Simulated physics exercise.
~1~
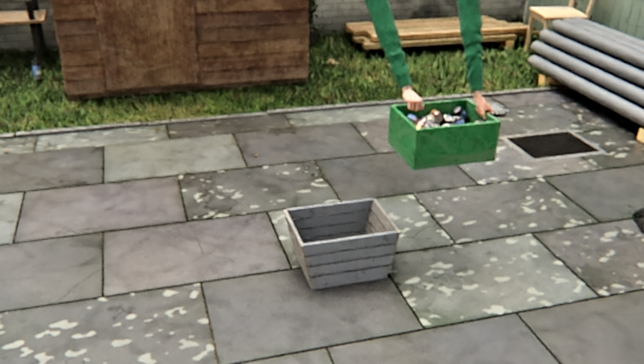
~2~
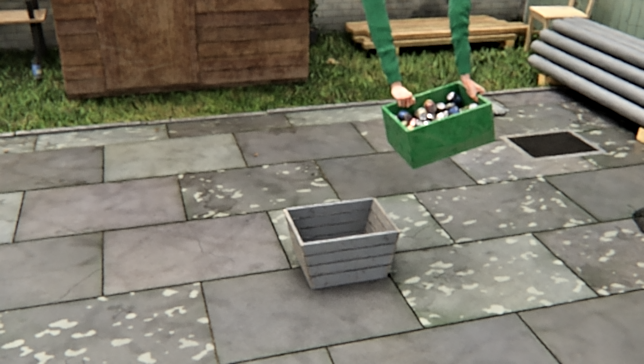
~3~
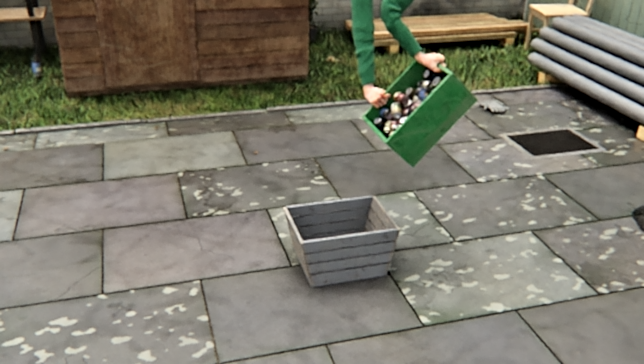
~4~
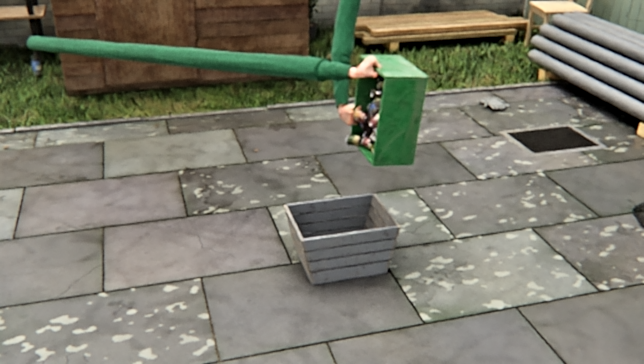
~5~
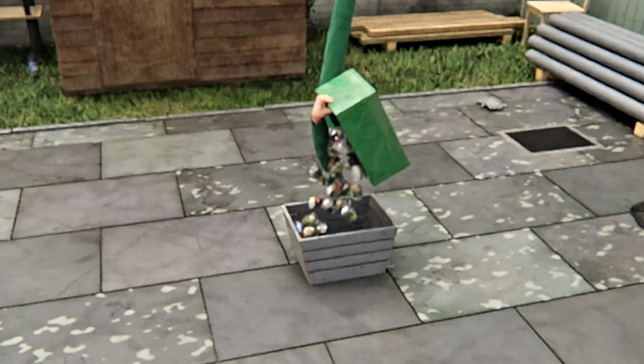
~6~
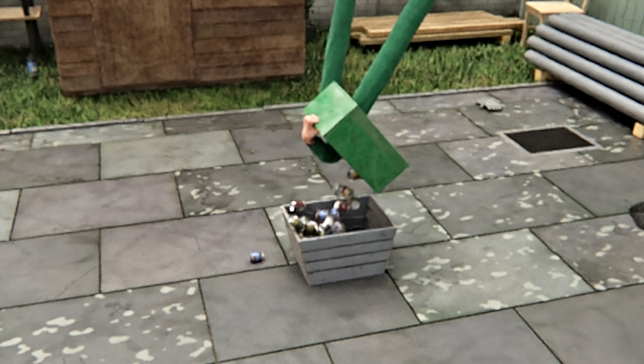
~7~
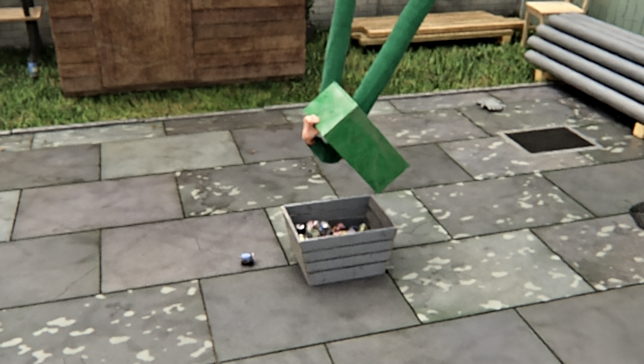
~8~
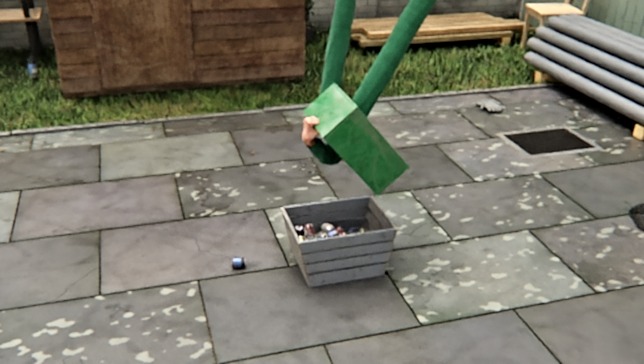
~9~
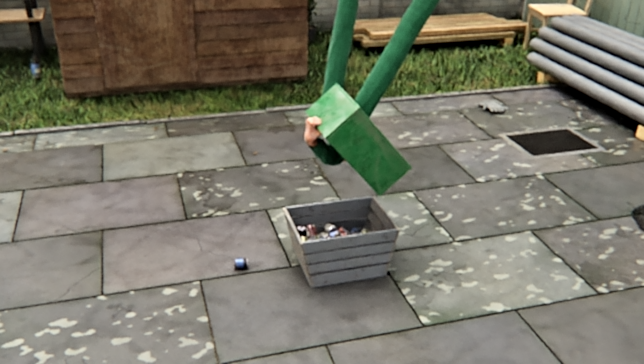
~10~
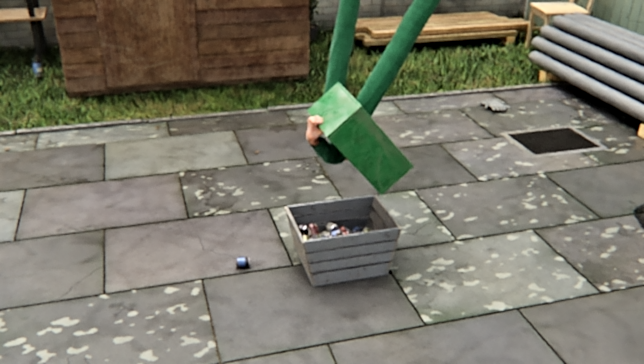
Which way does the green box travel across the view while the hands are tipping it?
The green box moves to the left as it is tipped over above the grey basket.
